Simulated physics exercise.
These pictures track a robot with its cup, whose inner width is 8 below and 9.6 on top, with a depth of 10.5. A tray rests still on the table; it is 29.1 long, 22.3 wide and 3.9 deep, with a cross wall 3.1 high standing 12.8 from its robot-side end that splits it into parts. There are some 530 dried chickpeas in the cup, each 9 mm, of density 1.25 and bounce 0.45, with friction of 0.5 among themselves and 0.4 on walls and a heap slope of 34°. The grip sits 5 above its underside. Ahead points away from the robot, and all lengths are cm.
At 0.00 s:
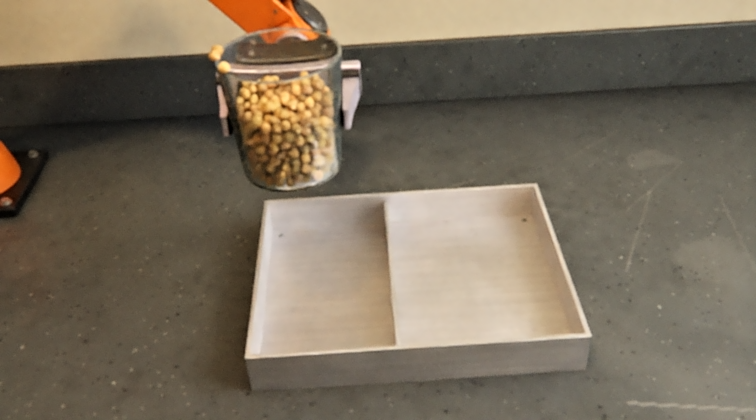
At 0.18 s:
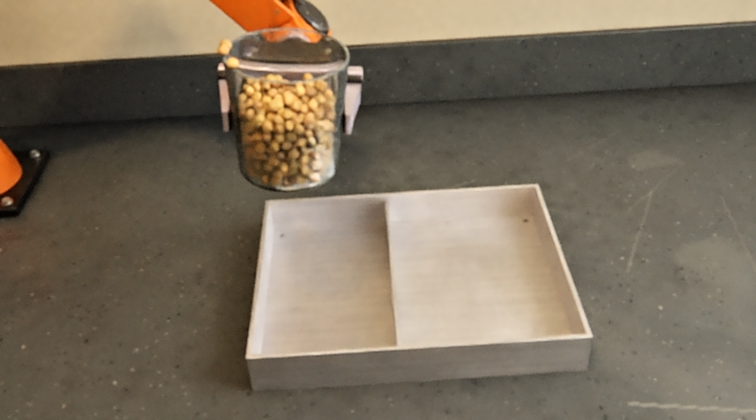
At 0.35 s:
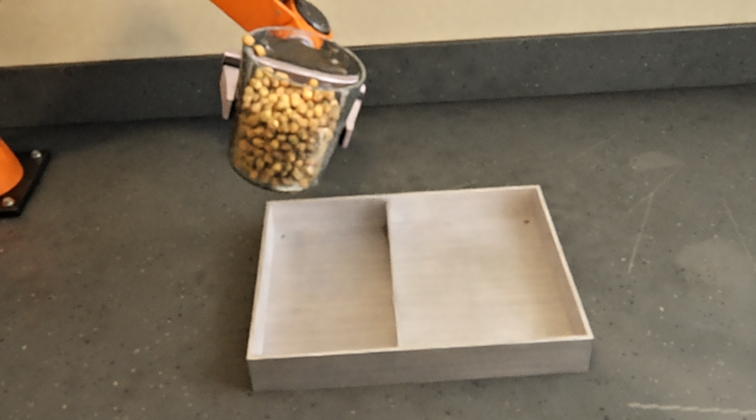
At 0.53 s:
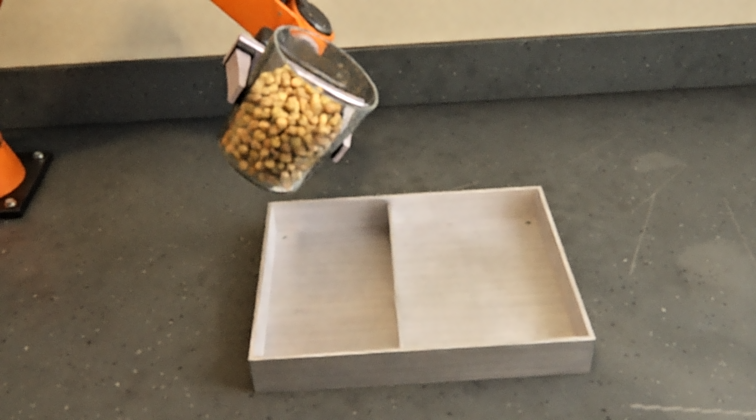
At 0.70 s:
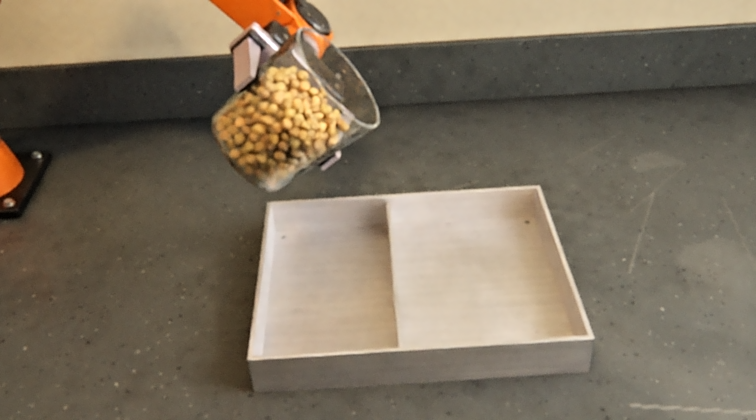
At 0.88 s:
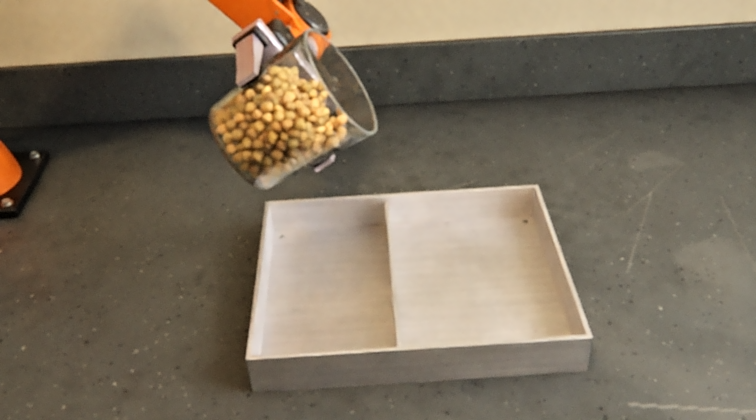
The video shows an orange robot arm holding a clear cup of chickpeas above a still, pale two-part tray on a dark speckled surface, then steadily tilting the cup to the right as the chickpeas shift inside it.
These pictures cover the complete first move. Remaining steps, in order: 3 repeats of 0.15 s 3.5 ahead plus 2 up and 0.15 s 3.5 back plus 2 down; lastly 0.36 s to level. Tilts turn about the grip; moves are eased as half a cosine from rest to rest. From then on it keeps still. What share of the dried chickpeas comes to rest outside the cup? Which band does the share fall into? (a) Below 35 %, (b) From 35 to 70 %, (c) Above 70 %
Below 35 %.
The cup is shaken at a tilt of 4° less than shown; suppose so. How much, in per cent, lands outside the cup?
About 10 %.
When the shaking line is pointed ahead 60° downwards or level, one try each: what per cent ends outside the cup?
Result: Approx. 0 % and 10 %, one try each.
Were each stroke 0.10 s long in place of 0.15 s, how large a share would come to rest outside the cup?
That would give around 45 per cent.
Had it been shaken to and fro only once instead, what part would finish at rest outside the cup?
Approx. 5 per cent.
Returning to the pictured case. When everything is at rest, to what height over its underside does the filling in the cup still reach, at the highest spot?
Roughly 9.0 centimetres.
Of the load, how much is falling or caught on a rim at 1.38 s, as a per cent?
Reading at that time: Some 1 per cent.
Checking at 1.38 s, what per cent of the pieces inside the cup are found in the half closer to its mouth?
Something near 45 per cent is there.
After 1.38 s, tilted 58° forward, highest piece 25 above the table; 499 in the cup, 23 in the far-side part, 6 in flight or on a rim.
After 1.89 s, tilted 46° forward, highest piece 23 above the table; 439 in the cup, 75 in the far-side part, 11 in the robot-side part, 3 in flight or on a rim.
After 2.34 s, level, highest piece 25 above the table; 437 in the cup, 80 in the far-side part, 11 in the robot-side part.
After 3.39 s, level, highest piece 25 above the table; 437 in the cup, 80 in the far-side part, 11 in the robot-side part.
In the end, 437 in the cup, 80 in the far-side part, 11 in the robot-side part. That is 17 % outside the cup.
